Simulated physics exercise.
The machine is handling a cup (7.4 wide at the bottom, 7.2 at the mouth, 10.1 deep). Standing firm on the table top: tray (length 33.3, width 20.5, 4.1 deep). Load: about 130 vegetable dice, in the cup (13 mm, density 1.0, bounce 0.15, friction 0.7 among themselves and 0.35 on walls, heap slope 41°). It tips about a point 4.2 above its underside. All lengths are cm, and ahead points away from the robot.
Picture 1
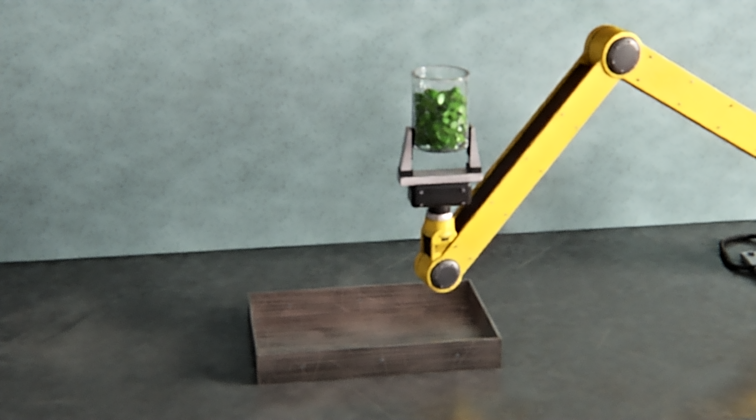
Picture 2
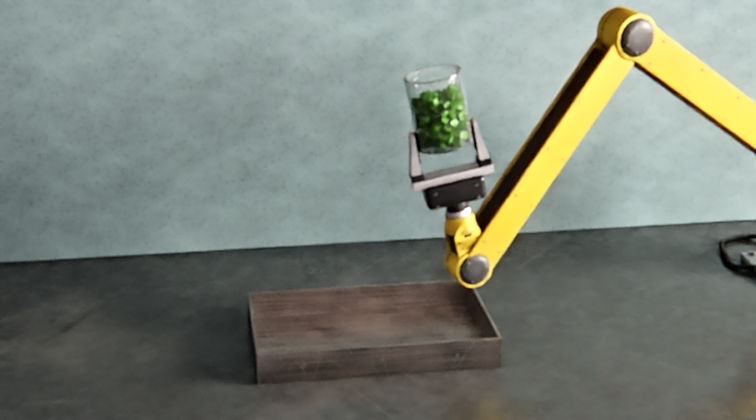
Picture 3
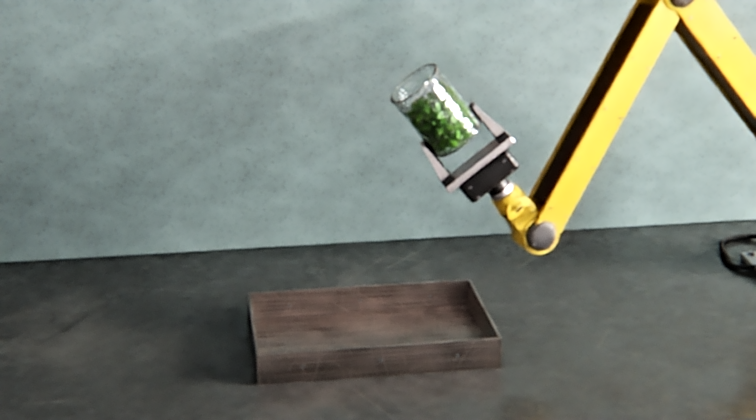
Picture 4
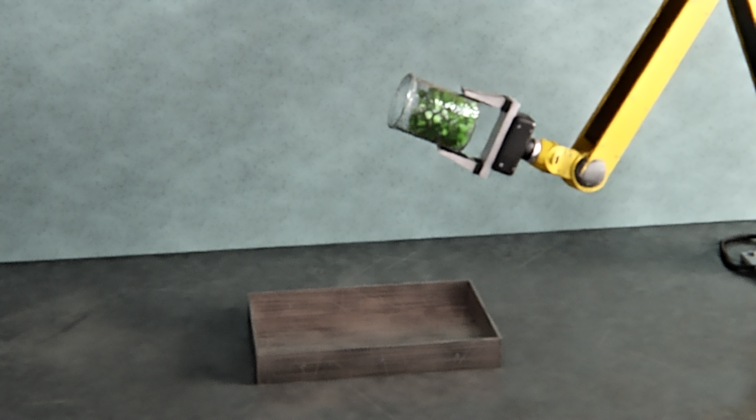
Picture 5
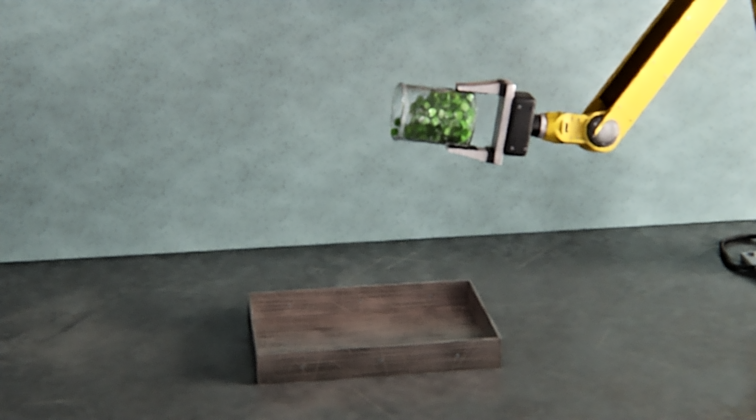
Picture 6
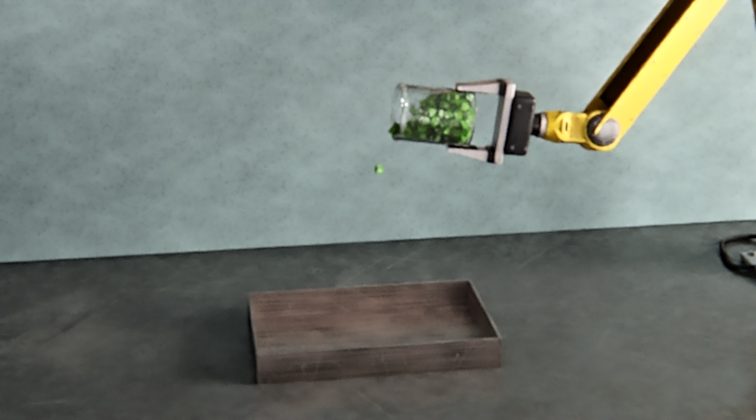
A yellow robot arm holding a clear cup of chopped green pieces above a wooden tray tilted it steadily to the left until it lay nearly sideways, and one piece dropped out.
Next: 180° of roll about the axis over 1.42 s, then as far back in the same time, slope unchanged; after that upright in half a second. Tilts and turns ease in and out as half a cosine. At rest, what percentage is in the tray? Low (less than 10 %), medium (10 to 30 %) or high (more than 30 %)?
Share in the tray: Medium (10 to 30 %).
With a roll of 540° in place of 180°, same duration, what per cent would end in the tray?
In that case some 30 per cent.
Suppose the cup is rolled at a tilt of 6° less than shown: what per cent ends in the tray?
About 5 per cent.
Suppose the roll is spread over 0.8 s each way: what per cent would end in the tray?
Then about 10 per cent.
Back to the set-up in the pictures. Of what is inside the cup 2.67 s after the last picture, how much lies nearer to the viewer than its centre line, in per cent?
Roughly 40 per cent.
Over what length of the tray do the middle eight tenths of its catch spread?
About 8 cm.
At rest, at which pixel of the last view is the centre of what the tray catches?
Near (348, 339).
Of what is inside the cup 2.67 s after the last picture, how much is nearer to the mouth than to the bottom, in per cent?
About 35 per cent.
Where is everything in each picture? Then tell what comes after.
In the first picture, cup middle at (440, 110), upright; upper third of the load around (442, 101), from x 420 to 465, top at y 90; 133 in the cup.
In the second picture, cup middle at (439, 110), tipped 11°; upper third of the load around (441, 102), from x 415 to 465, top at y 85.
In the third picture, cup middle at (437, 111), tipped 38°; upper third of the load around (438, 103), from x 410 to 470, top at y 85.
In the fourth picture, cup middle at (435, 114), tipped 67°; upper third of the load around (438, 103), from x 410 to 470, top at y 90.
In the fifth picture, cup middle at (434, 115), tipped 82°; upper third of the load around (442, 105), from x 395 to 470, top at y 95.
In the sixth picture, cup middle at (434, 115), tipped 82°; upper third of the load around (445, 106), from x 380 to 470, top at y 95; 132 in the cup, 1 in flight or on a rim.
Then, 1.34 s after the last picture, tipped 82°, highest piece 37 above the table; 120 in the cup, 10 in the tray, 3 in flight or on a rim.
Then, 2.67 s after the last picture, tipped 82°, highest piece 36 above the table; 112 in the cup, 20 in the tray, 1 in flight or on a rim.
Then, 3.54 s after the last picture, upright, highest piece 39 above the table; 112 in the cup, 21 in the tray.
Then, 4.24 s after the last picture, upright, highest piece 39 above the table; 112 in the cup, 21 in the tray.
Final count, 112 in the cup, 21 in the tray. That is 16 % in the tray.
